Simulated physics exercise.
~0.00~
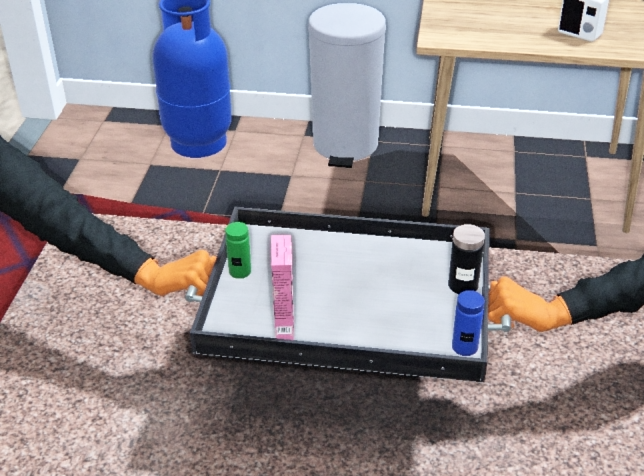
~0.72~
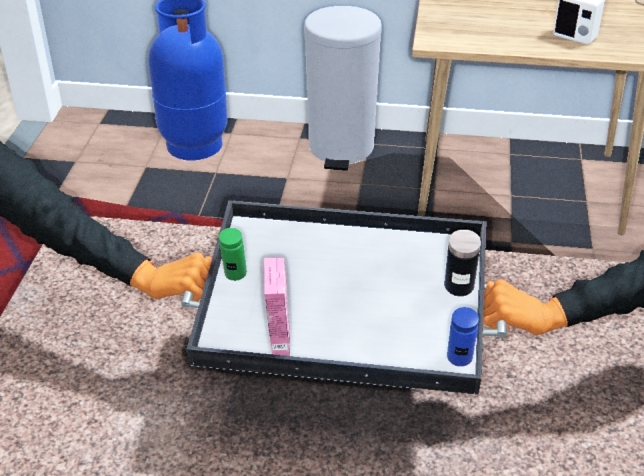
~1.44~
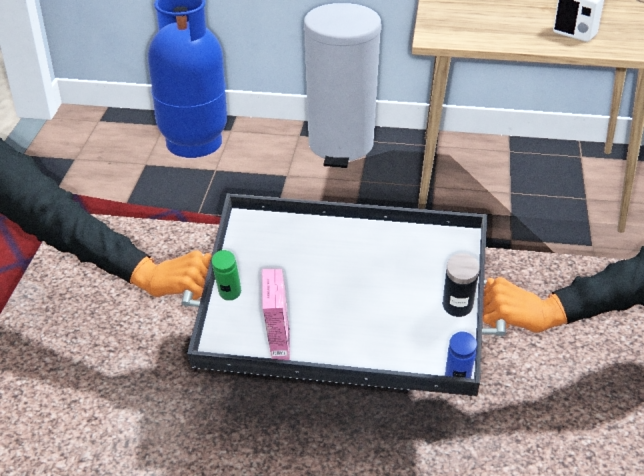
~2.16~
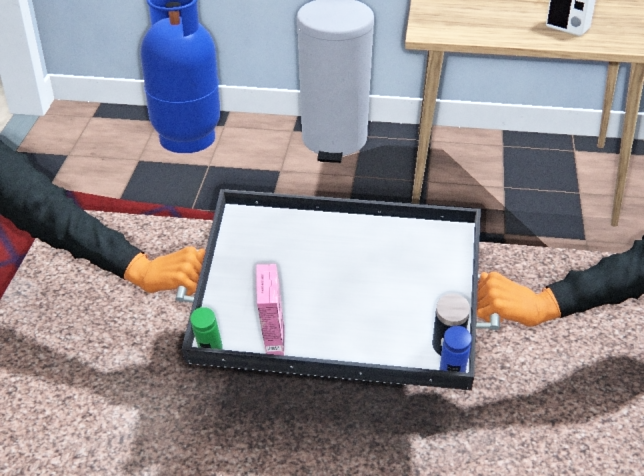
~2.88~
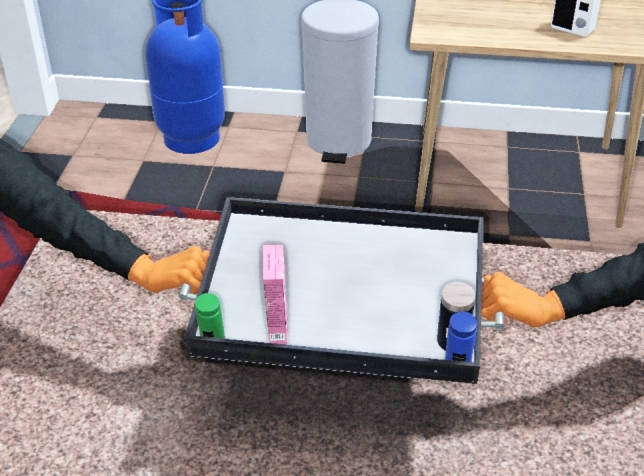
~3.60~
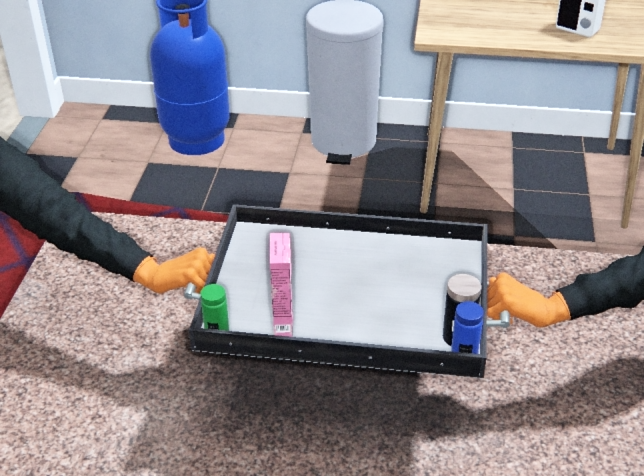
Above a speckled surface, two hands tip a tray towards the viewer and level it, leaving three containers slid to the near edge.
